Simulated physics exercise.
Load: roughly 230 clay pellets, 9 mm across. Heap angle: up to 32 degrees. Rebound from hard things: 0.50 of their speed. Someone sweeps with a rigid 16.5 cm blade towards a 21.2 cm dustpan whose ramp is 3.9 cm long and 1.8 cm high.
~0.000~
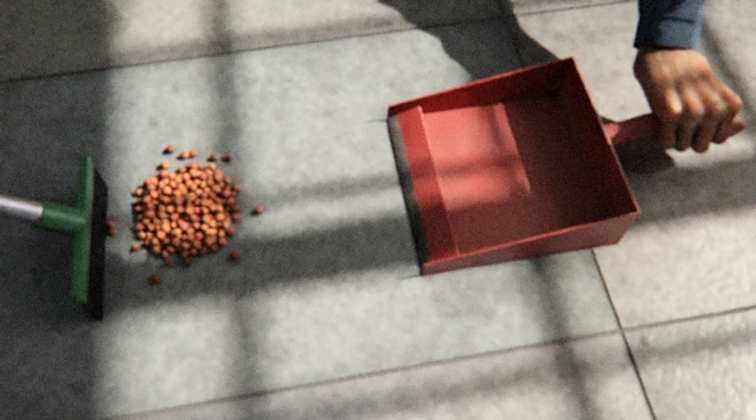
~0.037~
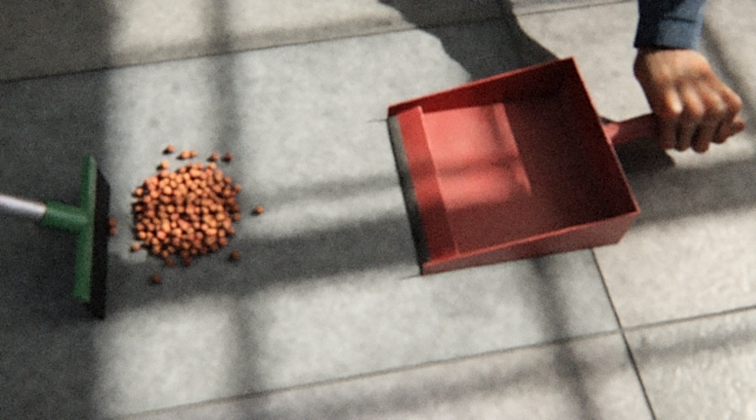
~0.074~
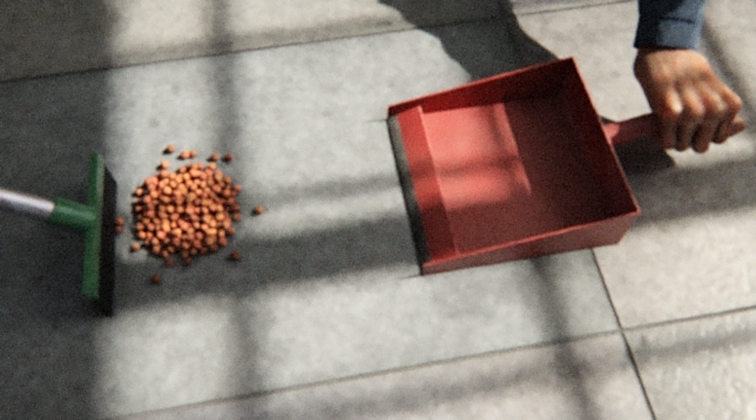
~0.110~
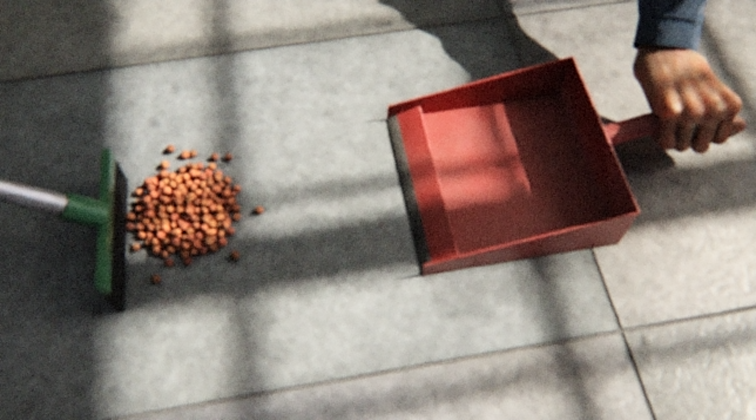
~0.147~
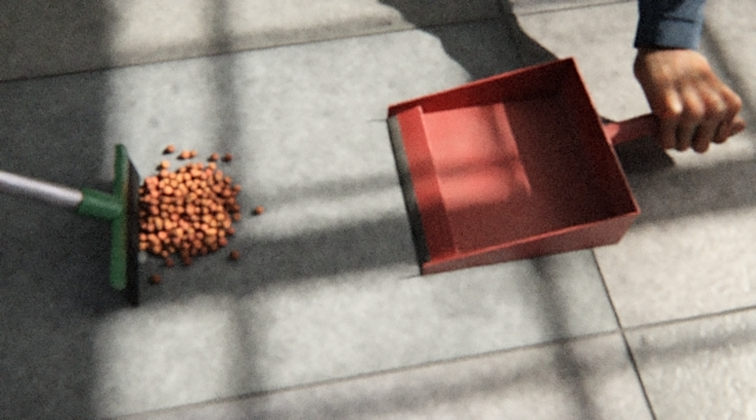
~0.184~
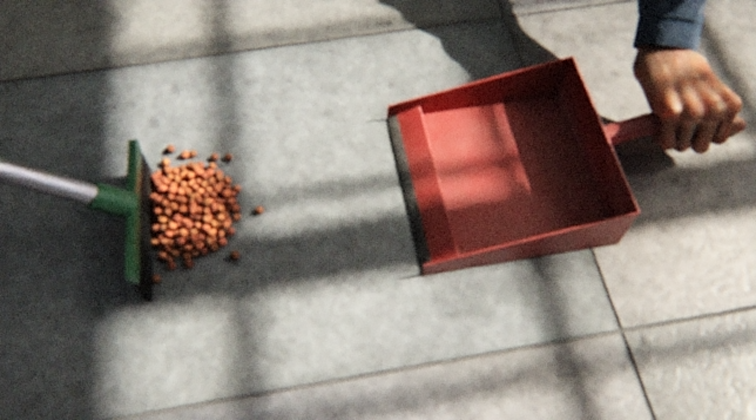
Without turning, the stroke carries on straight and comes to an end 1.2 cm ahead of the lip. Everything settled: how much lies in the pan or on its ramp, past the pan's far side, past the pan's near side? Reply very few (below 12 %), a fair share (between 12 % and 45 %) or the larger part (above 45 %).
In the pan or on its ramp - a fair share; past the pan's far side - a fair share; past the pan's near side - very few.
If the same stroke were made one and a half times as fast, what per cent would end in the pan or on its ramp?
Then around 45 per cent.
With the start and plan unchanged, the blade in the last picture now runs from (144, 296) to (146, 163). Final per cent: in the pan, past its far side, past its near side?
The pan gets 35, the far side 0 and the near side 5.
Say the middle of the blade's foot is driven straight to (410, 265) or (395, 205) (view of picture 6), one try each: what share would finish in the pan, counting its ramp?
Close to 30 and 45 percent, in that order.
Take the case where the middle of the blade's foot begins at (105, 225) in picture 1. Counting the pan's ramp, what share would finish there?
About 30 per cent.
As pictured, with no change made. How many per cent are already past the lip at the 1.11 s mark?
Over the lip by then: Approx. 40 %.
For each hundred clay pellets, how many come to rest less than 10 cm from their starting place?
Around 10 percent.
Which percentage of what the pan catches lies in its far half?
Share: Approx. 90 %.
After 0.54 s, middle of the blade 15 cm from the lip; 0 % over the lip, far side 10 %, near side 0 %.
Then, at 0.77 s, middle of the blade 7 cm from the lip; 0 % over the lip, far side 15 %, near side 0 %.
Then, at 1.11 s, middle of the blade 1 cm from the lip; 40 % over the lip, far side 25 %, near side 0 %.
At rest (1.5 s), pan 40 %, far side 25 %, near side 0 %, in front of the lip or behind the blade 40 %.
